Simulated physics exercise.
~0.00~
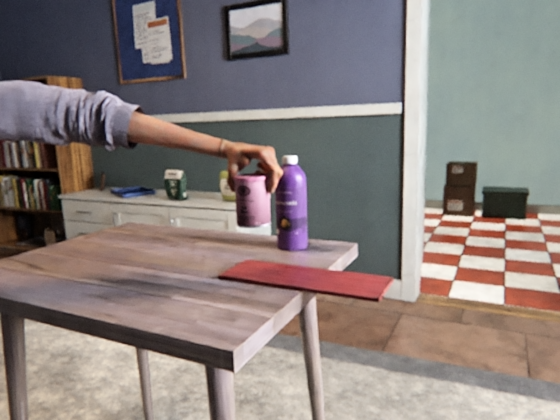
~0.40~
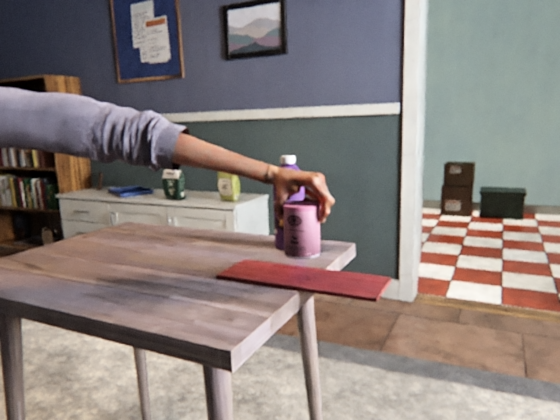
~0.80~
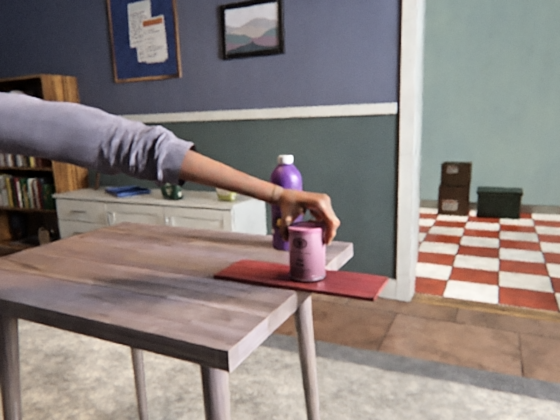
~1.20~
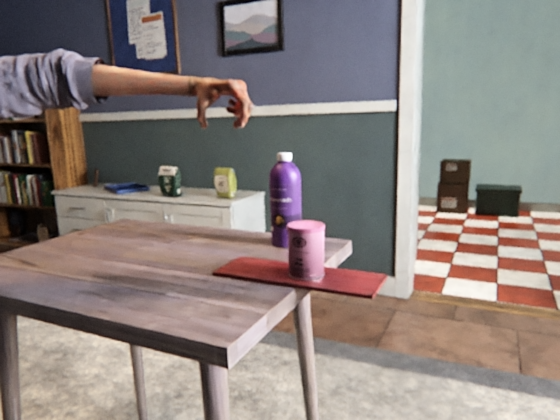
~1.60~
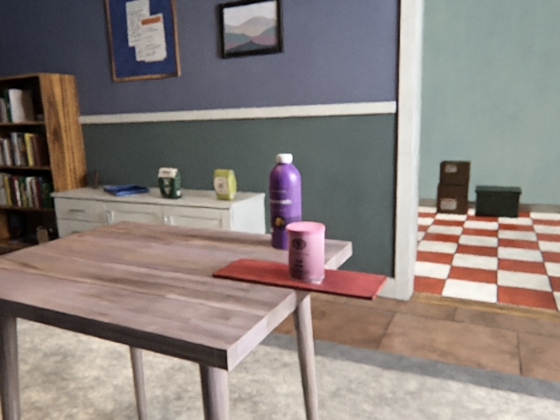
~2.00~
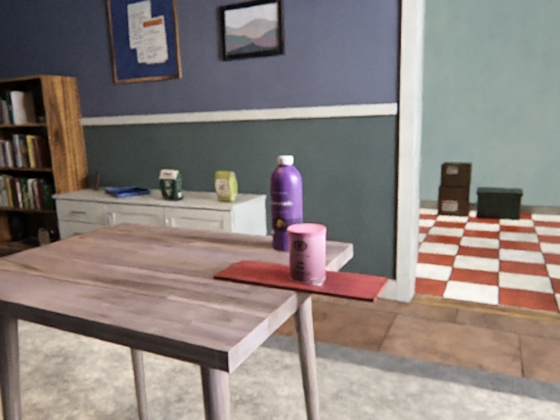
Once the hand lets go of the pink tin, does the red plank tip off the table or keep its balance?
The red plank keeps its balance on the table's edge, with the pink tin still standing upright on it.
